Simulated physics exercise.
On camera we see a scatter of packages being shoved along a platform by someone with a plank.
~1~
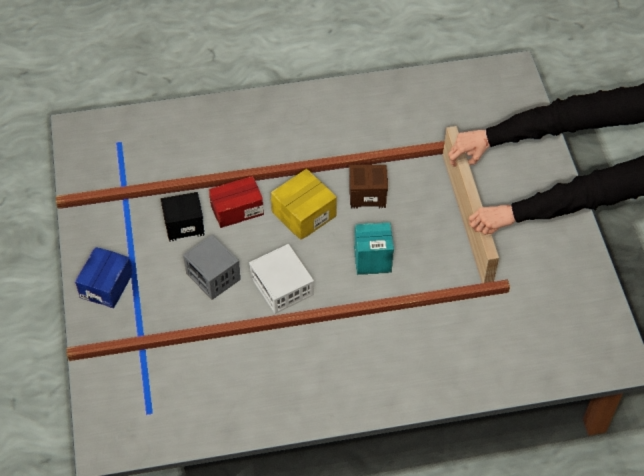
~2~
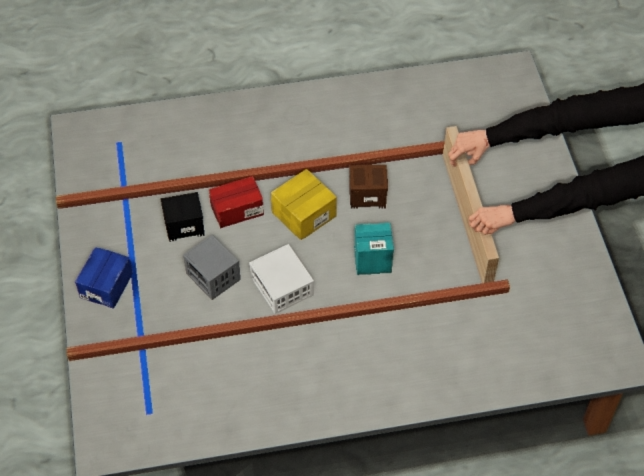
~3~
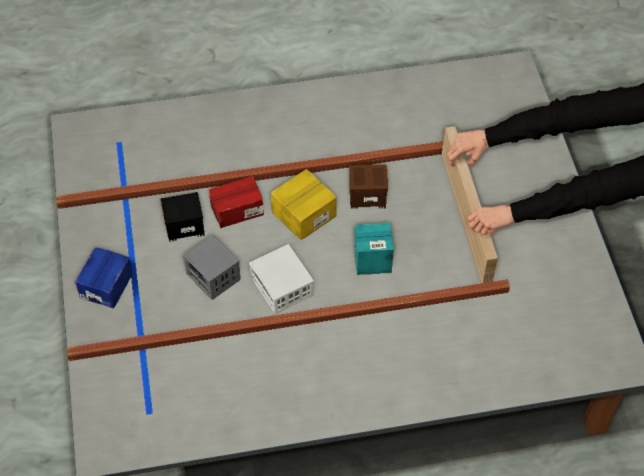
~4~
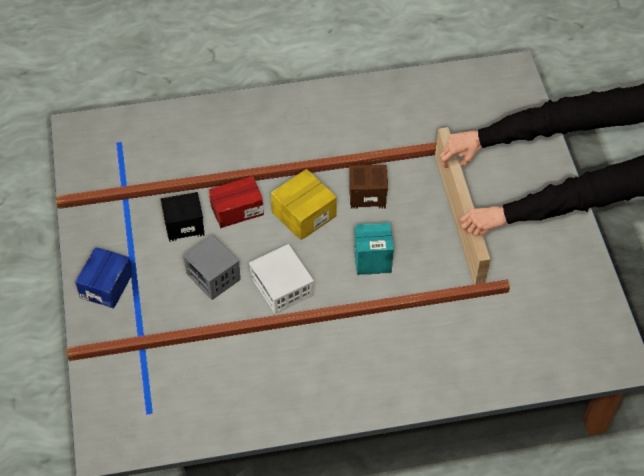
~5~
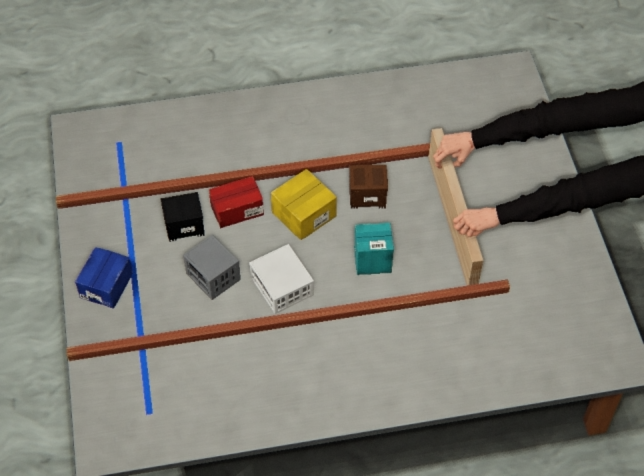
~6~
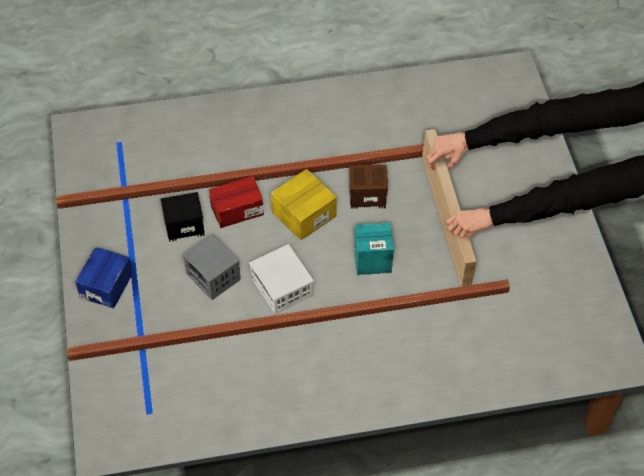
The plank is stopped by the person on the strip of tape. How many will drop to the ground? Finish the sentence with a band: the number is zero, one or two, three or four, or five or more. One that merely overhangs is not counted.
The number is three or four.
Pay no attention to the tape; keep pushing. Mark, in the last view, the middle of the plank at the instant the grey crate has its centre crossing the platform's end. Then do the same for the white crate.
The middle is at (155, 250) when it's the grey crate, and at (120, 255) when it's the white crate.
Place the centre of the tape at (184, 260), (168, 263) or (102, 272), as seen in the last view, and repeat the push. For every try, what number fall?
In order: 2, 3 and 6.
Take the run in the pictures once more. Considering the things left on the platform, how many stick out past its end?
My count gives 2.
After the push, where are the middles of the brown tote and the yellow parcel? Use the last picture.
Close to (109, 226); the other close to (66, 236).
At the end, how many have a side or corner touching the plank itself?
Result: 2 in all.
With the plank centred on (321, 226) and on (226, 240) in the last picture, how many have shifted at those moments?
In order, the tallies are 6 and 8.
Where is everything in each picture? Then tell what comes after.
Blue parcel (105, 278); black tote (183, 217); grey crate (212, 267); plank (469, 204); tape (133, 268), in the first picture.
Black tote (183, 217); brown tote (368, 187), in the second picture.
Grey crate (212, 267); white crate (282, 279), in the third picture.
Blue parcel (105, 278); yellow parcel (304, 205), in the fourth picture.
Black tote (183, 217); plank (455, 206), in the fifth picture.
Blue parcel (105, 278); black tote (183, 217); grey crate (212, 267); plank (448, 207); tape (133, 268), in the sixth picture.
Soon after, none off yet; blue parcel at rest near (105, 278); black tote displaced a little near (162, 218); grey crate at rest near (212, 267).
In the end, the number that fall off is three or four; gone, red parcel, grey crate, black tote and blue parcel.
